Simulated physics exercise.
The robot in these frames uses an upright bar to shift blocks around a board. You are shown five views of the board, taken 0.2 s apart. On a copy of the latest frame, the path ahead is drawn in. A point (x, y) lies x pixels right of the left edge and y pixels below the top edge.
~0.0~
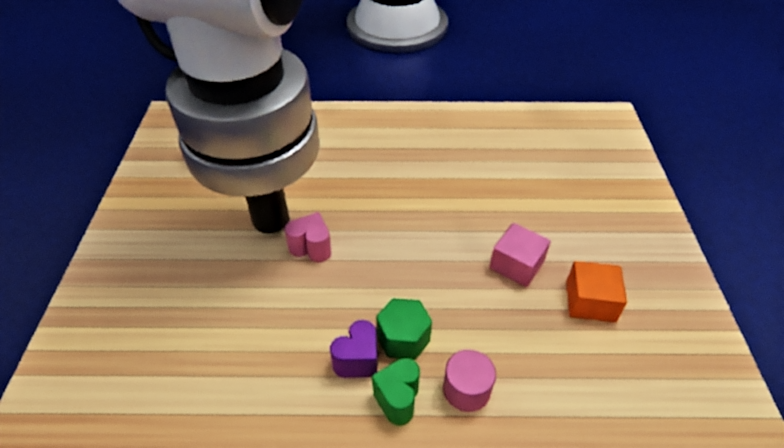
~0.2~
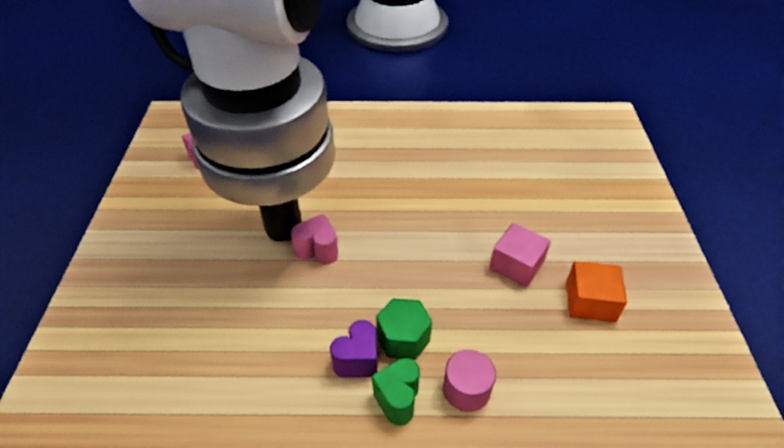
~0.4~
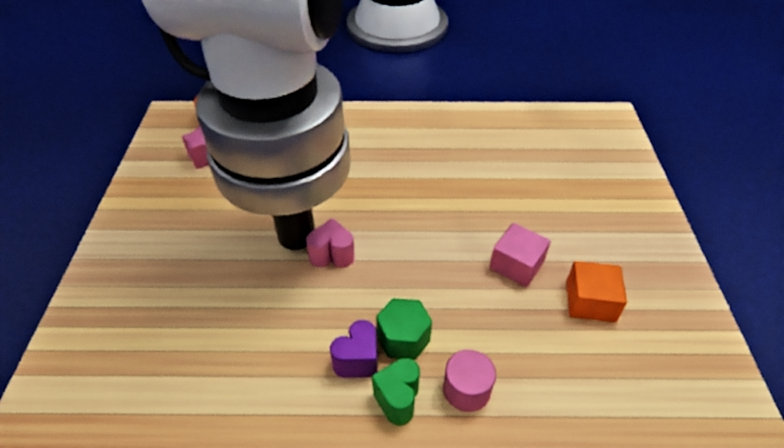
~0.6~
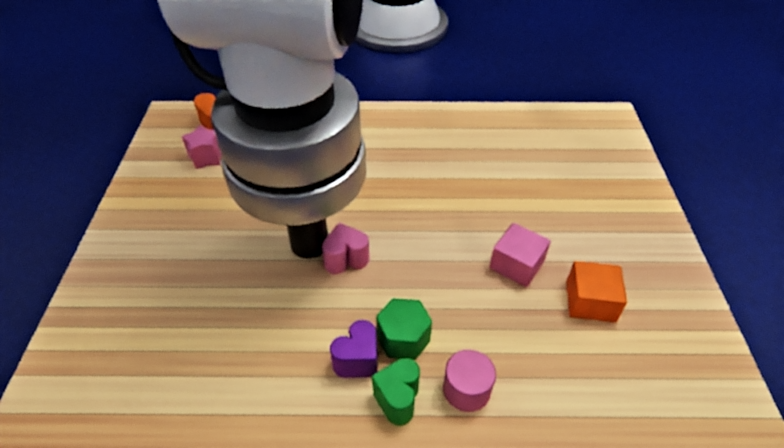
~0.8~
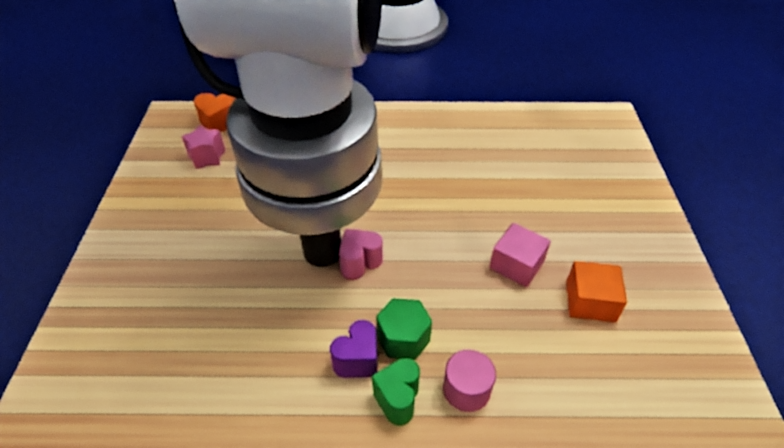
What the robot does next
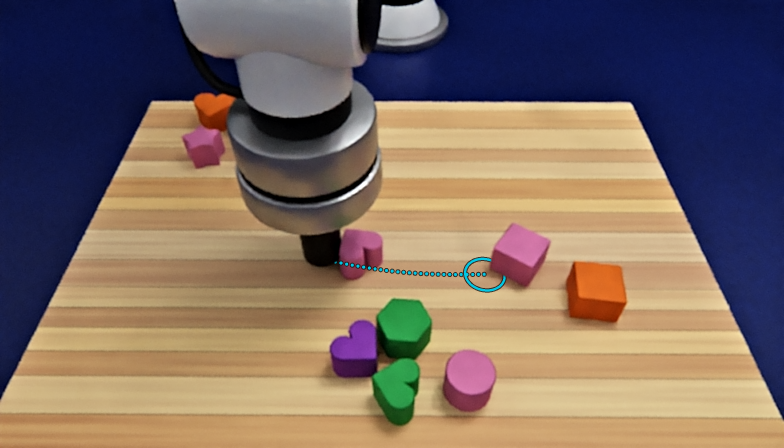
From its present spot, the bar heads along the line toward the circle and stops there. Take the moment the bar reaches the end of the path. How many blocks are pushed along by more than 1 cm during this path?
I'd say two blocks get shifted by more than about 1 cm.
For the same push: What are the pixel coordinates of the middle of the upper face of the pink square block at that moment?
About (563, 242).
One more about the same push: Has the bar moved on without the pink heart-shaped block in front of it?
No, that is not how it ends up.
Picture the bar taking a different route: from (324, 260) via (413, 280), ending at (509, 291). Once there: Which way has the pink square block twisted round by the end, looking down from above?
Its spin: Clockwise.
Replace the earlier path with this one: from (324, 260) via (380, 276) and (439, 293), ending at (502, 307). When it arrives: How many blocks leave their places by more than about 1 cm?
Going by the path, one of them shifts by more than about 1 cm.
The line goes from (324, 260) over (403, 272) to (485, 274).
What follows on the original path. One third of the way, bar (377, 262); pink heart-shaped block (415, 247), turned 20° anticlockwise.
Two thirds of the way, bar (431, 267); pink heart-shaped block (470, 250), turned 25° anticlockwise.
At the end, bar (486, 267); pink heart-shaped block (522, 242), turned 35° anticlockwise; green hexagon unmoved; pink square block (563, 242), turned 15° anticlockwise; orange square block (605, 281).
